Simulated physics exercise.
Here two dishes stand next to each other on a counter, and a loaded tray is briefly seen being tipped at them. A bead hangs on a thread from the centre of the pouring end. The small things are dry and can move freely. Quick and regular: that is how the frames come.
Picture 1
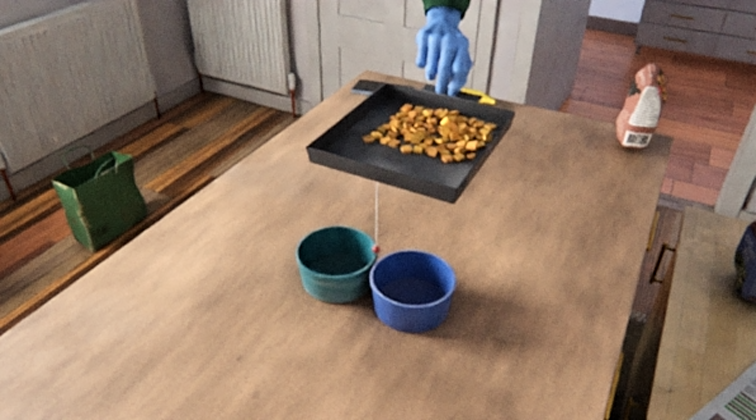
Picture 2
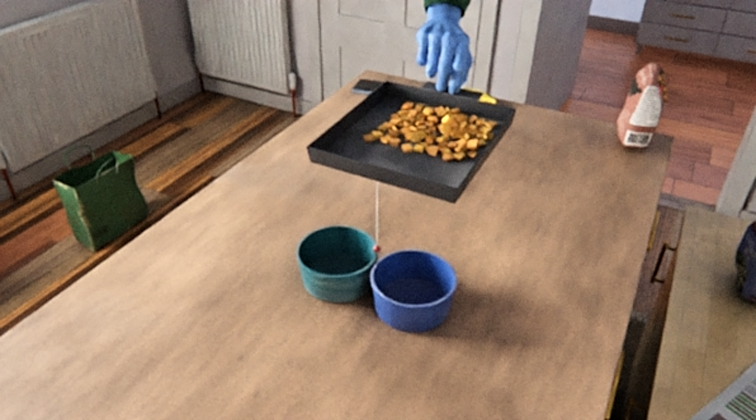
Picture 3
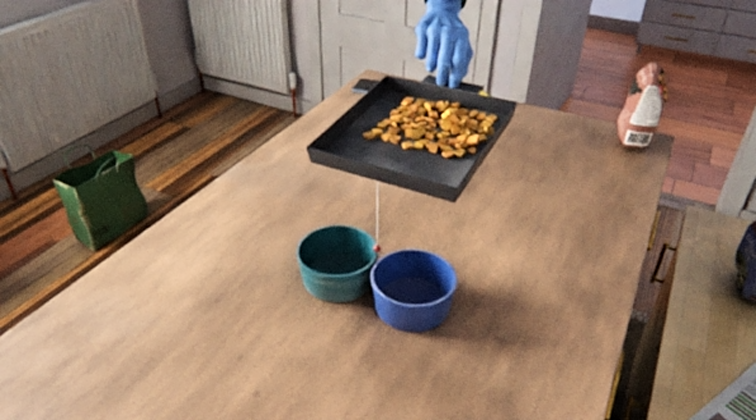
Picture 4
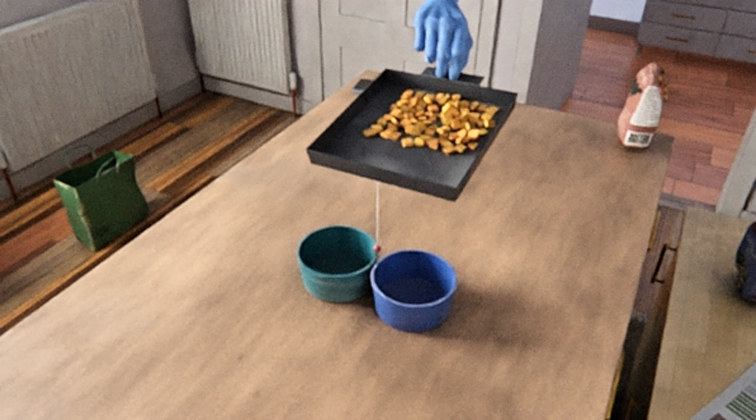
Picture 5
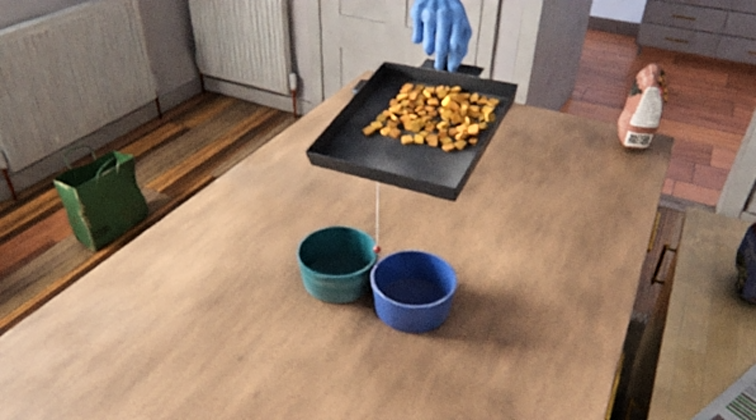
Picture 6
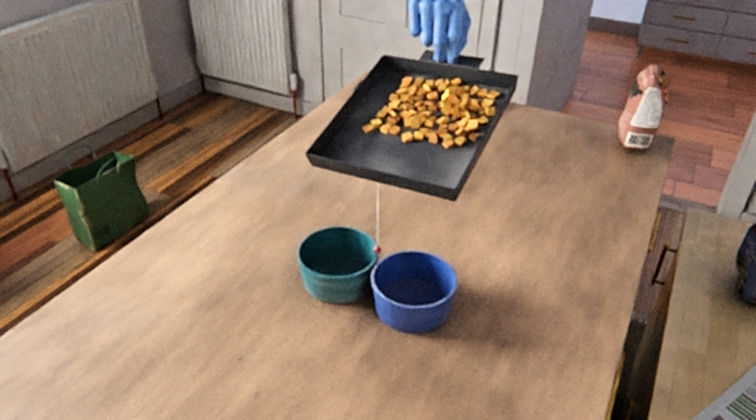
At the start, a blue-gloved hand holds a dark tray of golden-brown cereal squares level above a teal dish and a blue dish on a wooden table. The hand then gradually raises the tray's far end, tilting it slightly toward the dishes, while the pieces stay bunched near the hand.
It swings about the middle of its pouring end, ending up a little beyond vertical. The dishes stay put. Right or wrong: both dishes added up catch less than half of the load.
Wrong, they catch more than half.
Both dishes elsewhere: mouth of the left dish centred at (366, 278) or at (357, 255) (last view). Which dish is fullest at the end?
The dish at left, then the dish at left.
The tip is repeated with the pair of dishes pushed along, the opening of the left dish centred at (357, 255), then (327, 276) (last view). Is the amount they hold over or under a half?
Try 1: A lesser share; try 2: The greater share.
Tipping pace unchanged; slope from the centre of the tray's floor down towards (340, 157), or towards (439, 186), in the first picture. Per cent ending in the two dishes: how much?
That comes to 70 per cent the first time and 80 per cent the second.
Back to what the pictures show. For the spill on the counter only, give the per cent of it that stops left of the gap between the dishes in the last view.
About 90 %.
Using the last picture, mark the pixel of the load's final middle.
Close to (333, 290), more or less.
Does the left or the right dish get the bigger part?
The one at left ends up fuller.
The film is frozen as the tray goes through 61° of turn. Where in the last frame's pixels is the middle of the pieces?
In the last view the centre sits at roughly (365, 163).
Soon after the last picture, tray tipped steeply; nearly all on the tray; a stray few in the air.
A little later, tray tipped past a quarter turn; nearly all on the tray; a stray few in the left dish; a stray few outside both; a stray few in the air.
Later still, tray tipped past a quarter turn; a stray few in the right dish; about two thirds in the left dish; about a third outside both.
At rest, tray tipped past a quarter turn; a stray few in the right dish; about two thirds in the left dish; about a third outside both.
